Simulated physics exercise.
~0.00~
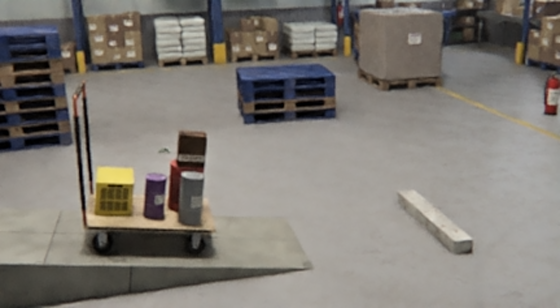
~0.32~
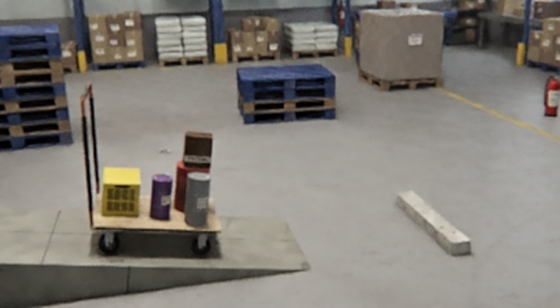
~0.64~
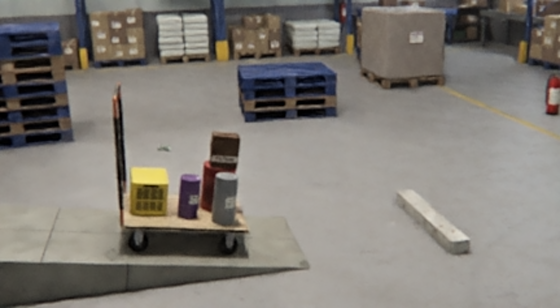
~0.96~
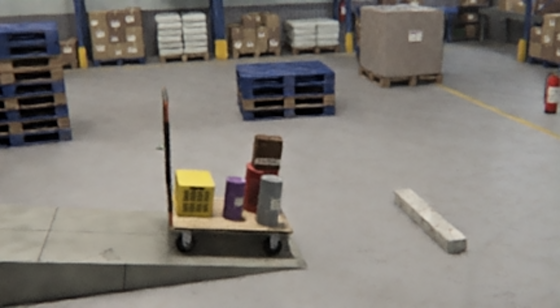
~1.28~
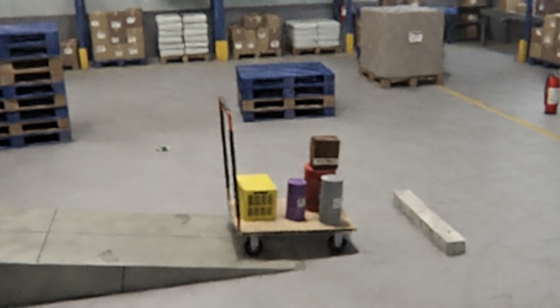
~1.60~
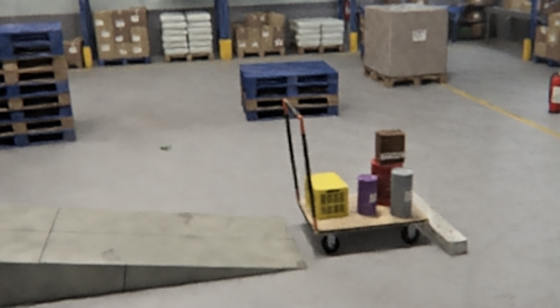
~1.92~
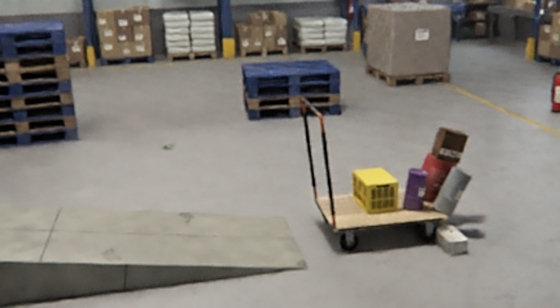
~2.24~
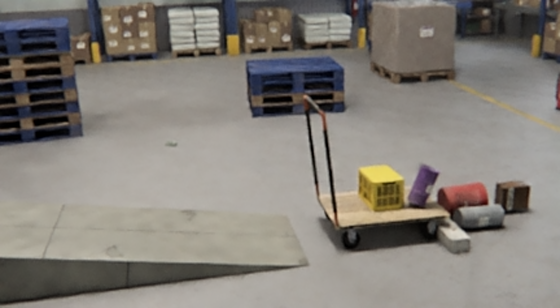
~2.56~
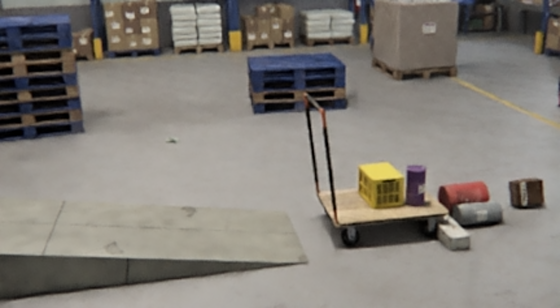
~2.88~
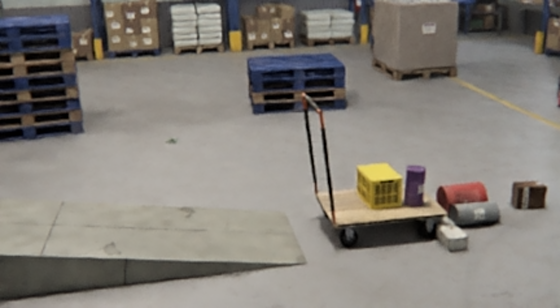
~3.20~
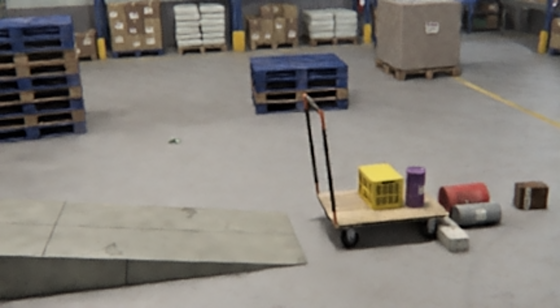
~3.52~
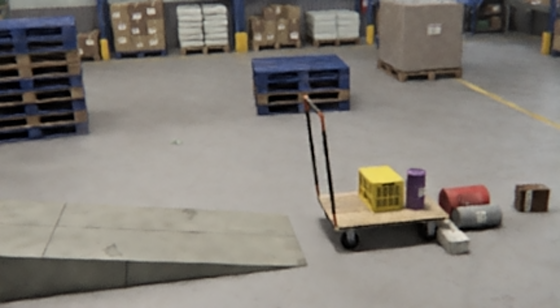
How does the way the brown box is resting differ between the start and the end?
At the start the brown box is leaning slightly as it rides on the trolley. At the end it lies on its side on the floor.
A trolley rolls right down a ramp into a kerb, spilling three items onto the floor.
